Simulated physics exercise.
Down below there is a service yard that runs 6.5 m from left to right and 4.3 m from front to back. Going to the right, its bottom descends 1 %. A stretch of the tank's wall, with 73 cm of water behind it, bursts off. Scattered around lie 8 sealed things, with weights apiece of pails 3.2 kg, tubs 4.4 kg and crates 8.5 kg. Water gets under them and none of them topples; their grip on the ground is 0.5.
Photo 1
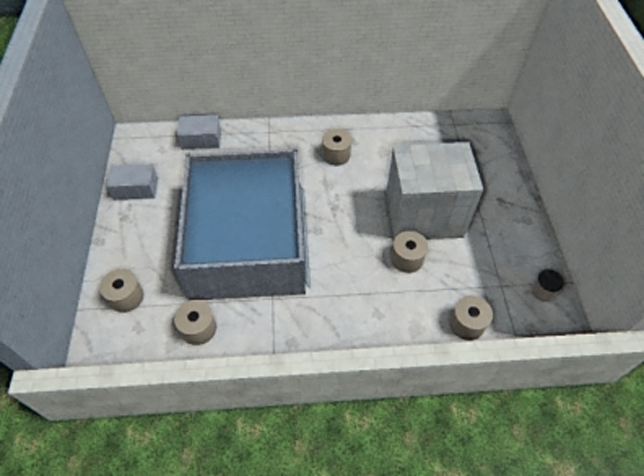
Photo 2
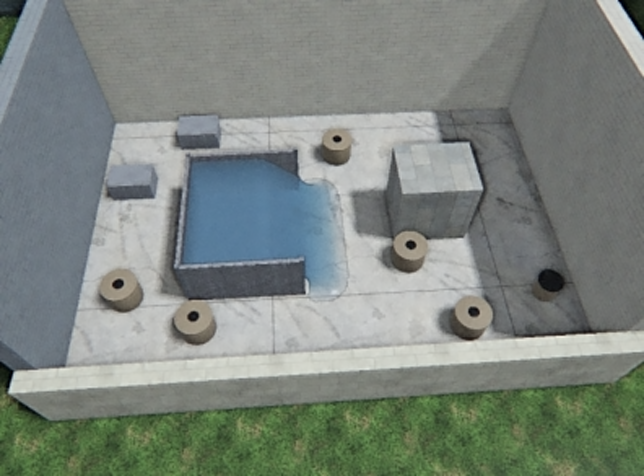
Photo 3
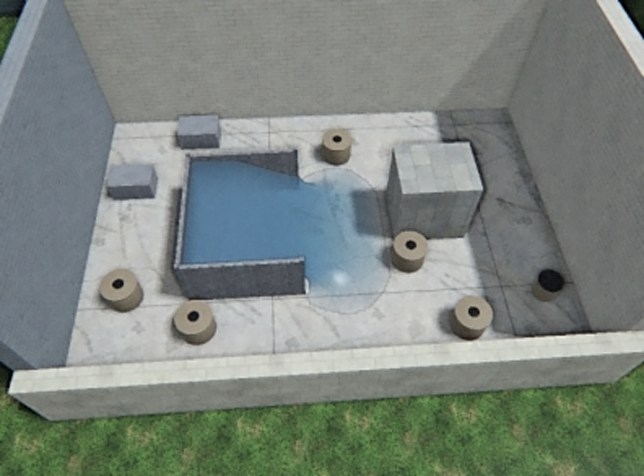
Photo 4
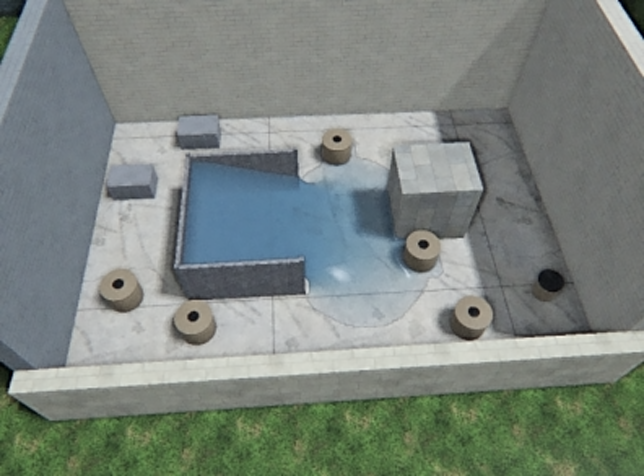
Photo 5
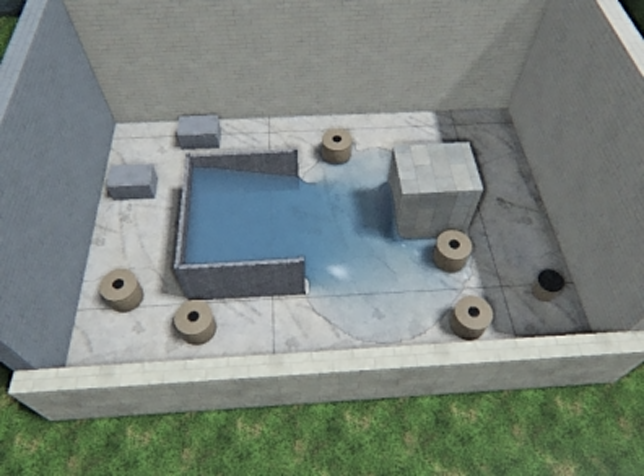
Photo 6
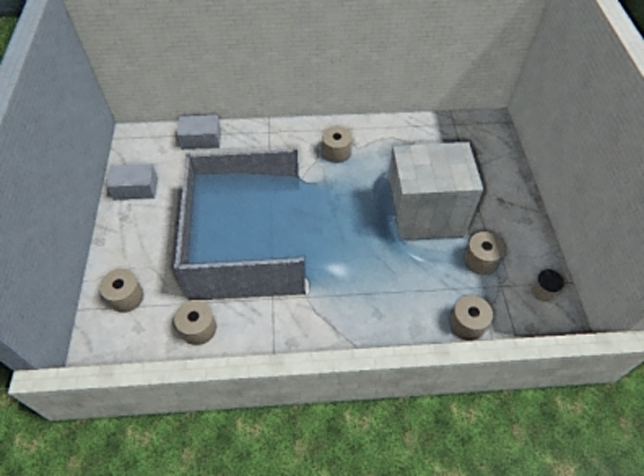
The clip opens on a walled yard with a raised tank of blue water, a large pale block, and scattered tubs and crates. The tank's right side bursts open and water spreads rightward across the floor, reaching around the block, then pushes the tub in front of the block steadily to the right.
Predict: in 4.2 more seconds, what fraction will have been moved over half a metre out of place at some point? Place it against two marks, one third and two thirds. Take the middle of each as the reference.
I'd guess the moved share is a medium one, a third to two thirds.
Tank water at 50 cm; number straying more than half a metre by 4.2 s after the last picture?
You'd get 4 in that case.
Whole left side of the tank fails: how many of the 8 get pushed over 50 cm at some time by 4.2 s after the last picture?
Then 8 of them would.
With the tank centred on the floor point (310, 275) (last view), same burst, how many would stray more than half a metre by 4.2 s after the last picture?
Result: 4 of them.
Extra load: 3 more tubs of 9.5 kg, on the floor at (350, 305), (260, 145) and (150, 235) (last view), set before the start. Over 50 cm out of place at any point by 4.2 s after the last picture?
Beyond it, within it, within it.
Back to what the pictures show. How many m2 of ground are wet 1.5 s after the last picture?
At that time the wet patch spans about 16 m2.
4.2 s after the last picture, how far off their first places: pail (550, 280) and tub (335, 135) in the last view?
Respectively, 250 centimetres and 150 centimetres.
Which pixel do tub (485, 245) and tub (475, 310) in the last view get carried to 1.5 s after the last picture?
(560, 243) and (599, 304), roughly.
Then, 0.4 s after the last picture 1 of 8 are over 50 cm from their spots; 0 afloat.
Then, 1.5 s after the last picture 3 of 8 are over 50 cm from their spots; 4 afloat.
Then, 2.8 s after the last picture 4 of 8 are over 50 cm from their spots; 3 afloat.
Then, 4.2 s after the last picture 4 of 8 are over 50 cm from their spots, and 4 have been at some point; 4 afloat.
